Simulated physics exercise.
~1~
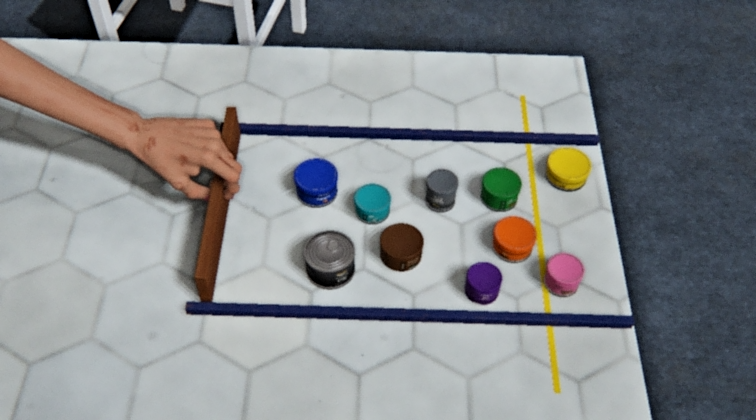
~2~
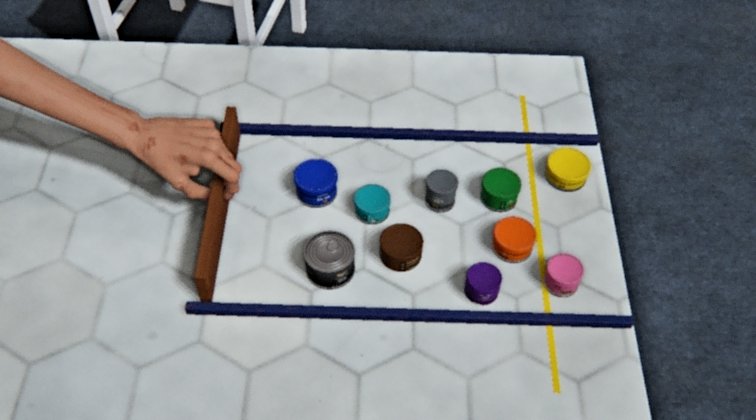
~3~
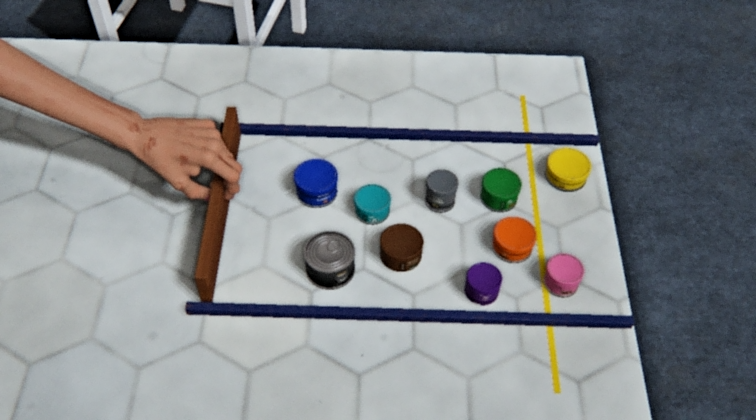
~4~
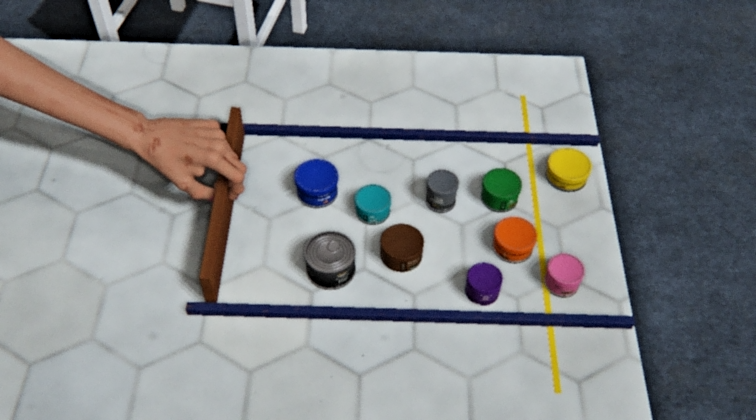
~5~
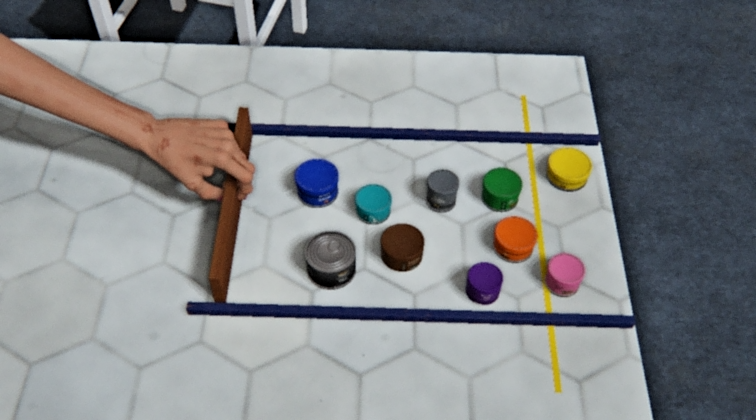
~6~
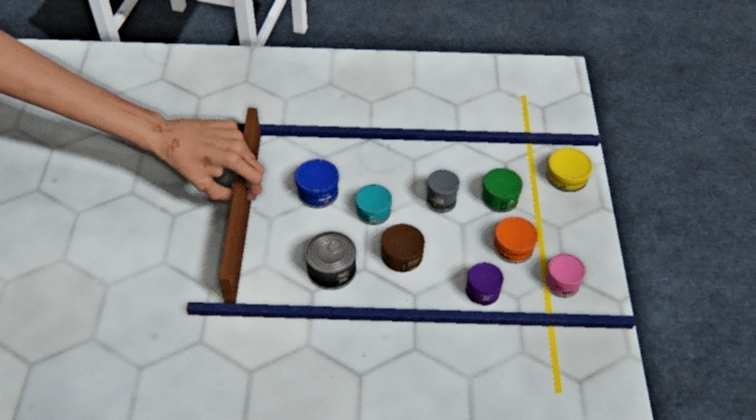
A hand sliding a brown board slightly right between two dark rails, while ten colourful lidded pots stay still on a tiled surface.
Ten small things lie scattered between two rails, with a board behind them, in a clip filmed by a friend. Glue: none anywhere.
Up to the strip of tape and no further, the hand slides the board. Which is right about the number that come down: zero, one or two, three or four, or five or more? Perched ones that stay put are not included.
All but one or two remain.
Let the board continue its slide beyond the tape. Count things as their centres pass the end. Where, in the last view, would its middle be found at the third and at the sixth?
About (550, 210), then about (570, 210).
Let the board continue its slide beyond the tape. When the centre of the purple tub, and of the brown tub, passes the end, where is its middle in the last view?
About (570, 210), and about (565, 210) for the other.
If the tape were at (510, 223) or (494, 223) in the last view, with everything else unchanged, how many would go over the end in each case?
So that's 0 for the first and 0 for the second.
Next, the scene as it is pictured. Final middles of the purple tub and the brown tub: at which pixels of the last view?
Purple tub: About (603, 298); brown tub: About (595, 240).
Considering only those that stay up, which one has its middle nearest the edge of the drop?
The green tin.
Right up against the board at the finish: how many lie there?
Total: 3.
A little later, none off yet; yellow tin at rest near (569, 170); pink pot at rest near (565, 276); orange tin at rest near (515, 240).
Next, none off yet; yellow tin at rest near (569, 170); pink pot at rest near (565, 276); orange tin shifted about its own width near (543, 240).
When it is over, the number that fall off is one or two; down, orange tin.
